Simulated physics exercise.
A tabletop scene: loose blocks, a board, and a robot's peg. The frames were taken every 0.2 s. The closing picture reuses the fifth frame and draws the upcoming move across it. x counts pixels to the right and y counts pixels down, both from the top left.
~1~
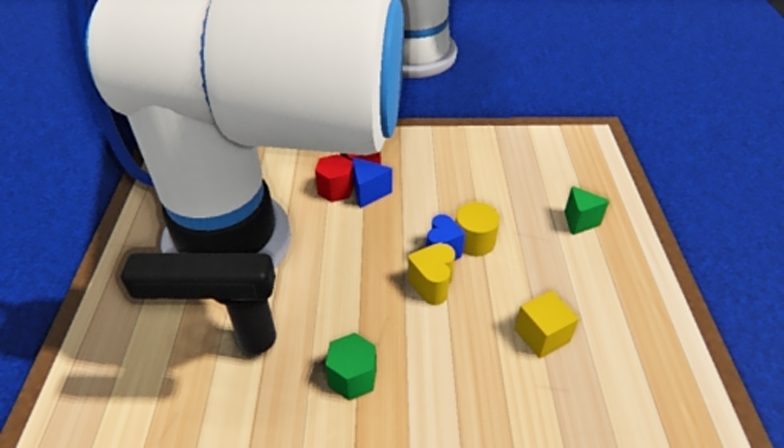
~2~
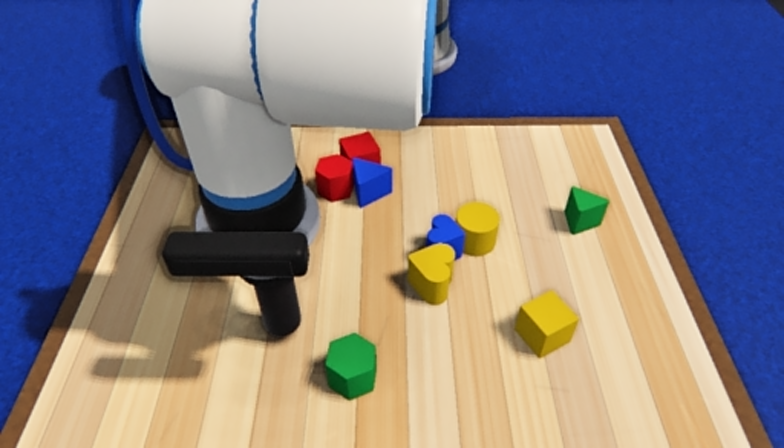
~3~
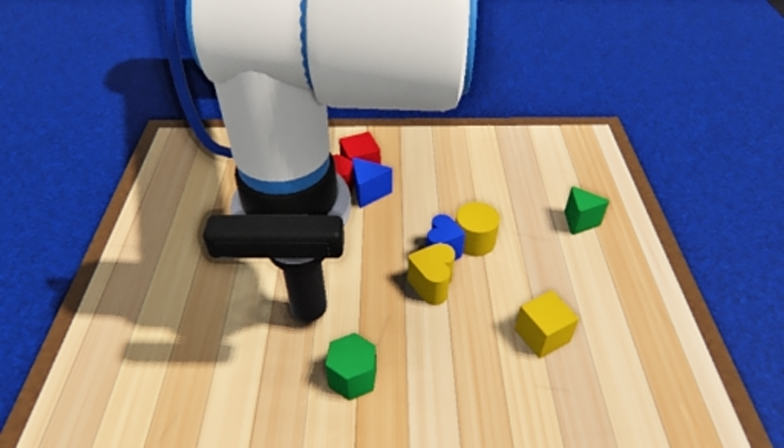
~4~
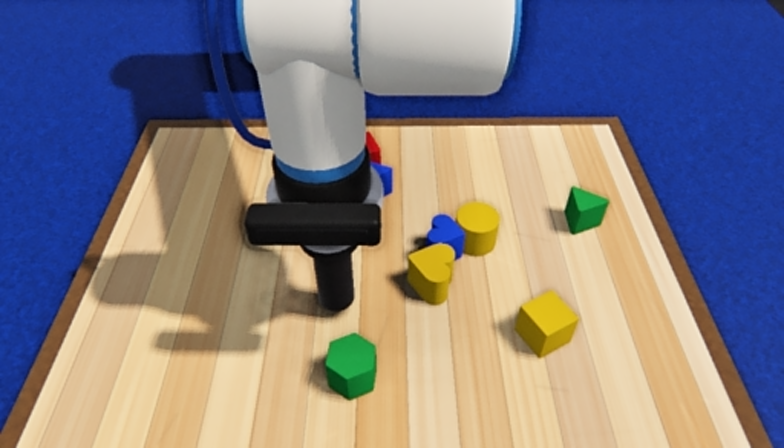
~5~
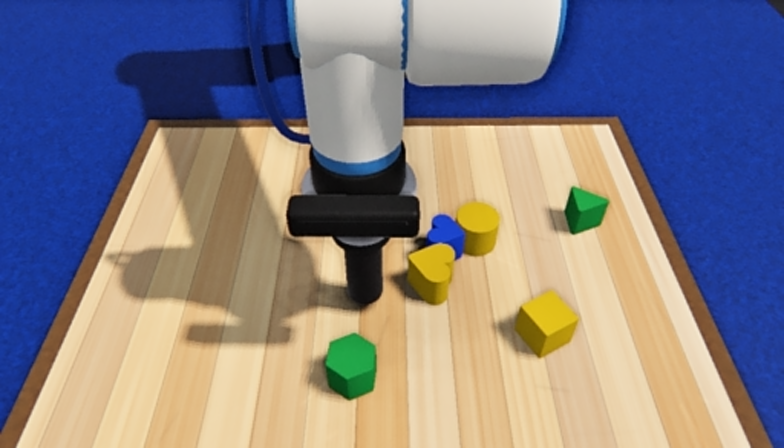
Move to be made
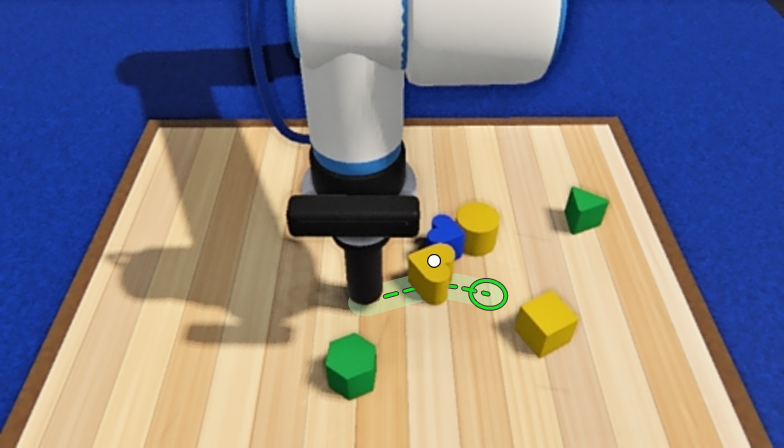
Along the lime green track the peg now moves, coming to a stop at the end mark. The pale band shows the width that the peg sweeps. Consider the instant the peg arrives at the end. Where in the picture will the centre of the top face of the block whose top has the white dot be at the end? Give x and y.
Its top face will be centred at roughly (523, 256).
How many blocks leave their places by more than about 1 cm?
I count one.
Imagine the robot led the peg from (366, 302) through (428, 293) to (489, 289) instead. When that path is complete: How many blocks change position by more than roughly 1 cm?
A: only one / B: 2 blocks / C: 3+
I'll go with A - only one.
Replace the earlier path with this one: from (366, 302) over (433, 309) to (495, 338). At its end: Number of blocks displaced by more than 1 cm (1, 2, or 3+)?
I'm going with one.
Path on the board, from (366, 302) via (406, 291) and (447, 286), ending at (488, 294); the dot is on the yellow heart-shaped block.
On the path given first. One third of the way, peg (408, 281); yellow heart-shaped block (445, 259).
Two thirds of the way, peg (448, 276); yellow heart-shaped block (485, 256), turned 10° clockwise.
At the end, peg (490, 284); yellow heart-shaped block (523, 256), turned 10° anticlockwise; blue heart-shaped block in place.
